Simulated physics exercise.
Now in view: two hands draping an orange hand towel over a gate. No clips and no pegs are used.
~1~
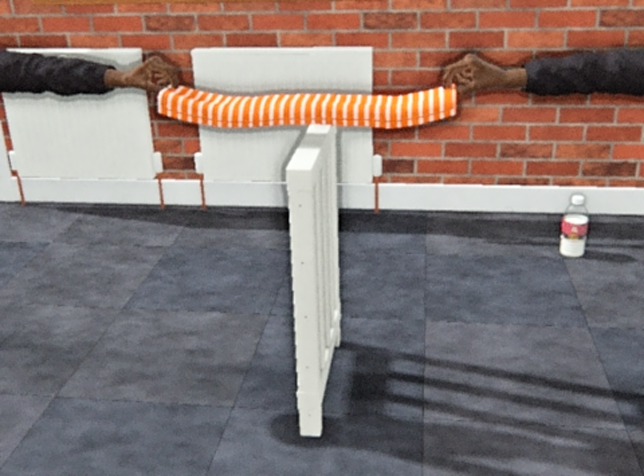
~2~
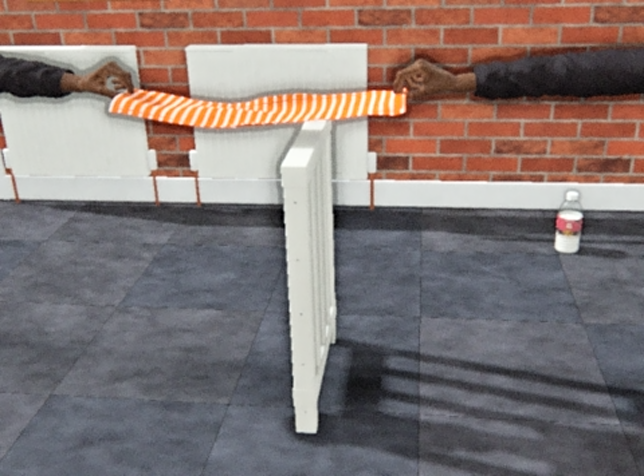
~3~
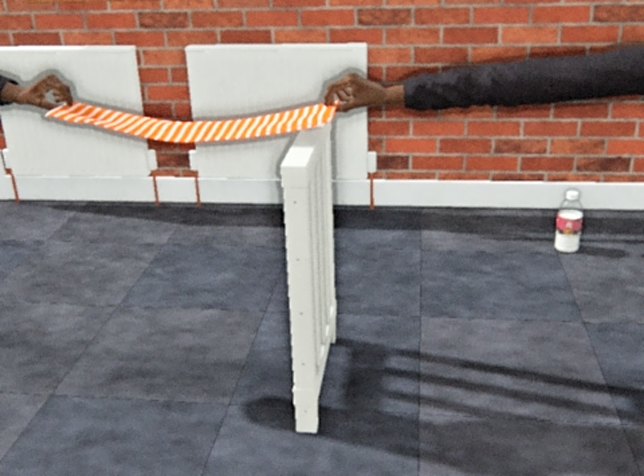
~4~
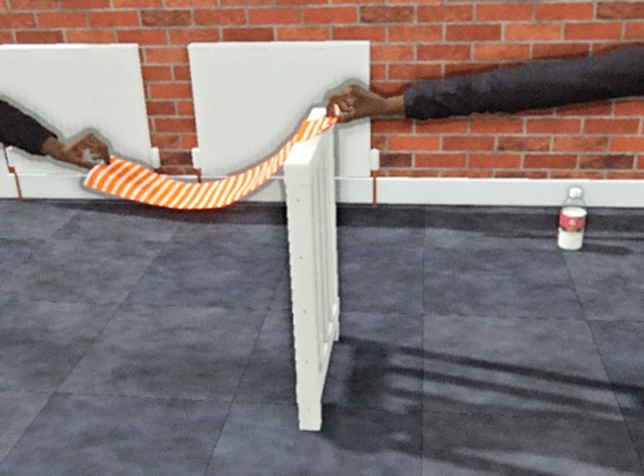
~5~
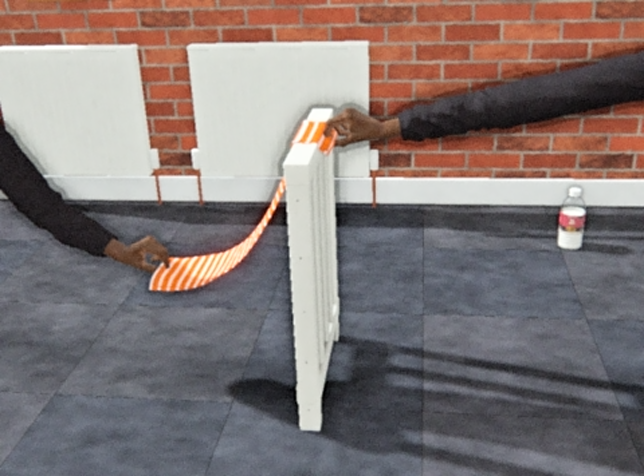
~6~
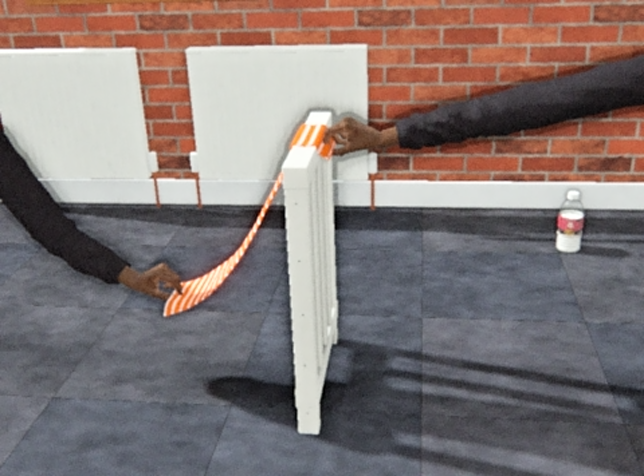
Before a brick wall, two hands shifting an orange striped towel left above a white gate, then lowering its left end.
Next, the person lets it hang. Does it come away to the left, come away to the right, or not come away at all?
To the left, it comes away.
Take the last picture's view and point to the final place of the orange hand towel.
(274, 378), more or less.
Then, 0.24 s past the final frame, hand towel sliding left.
Then, 0.46 s past the final frame, hand towel clear of the top and falling near (273, 356).
Then, 0.70 s past the final frame, hand towel in a heap on the floor near (275, 378).
When it is over, hand towel in a heap on the floor near (274, 378). The orange hand towel slips off to the left.
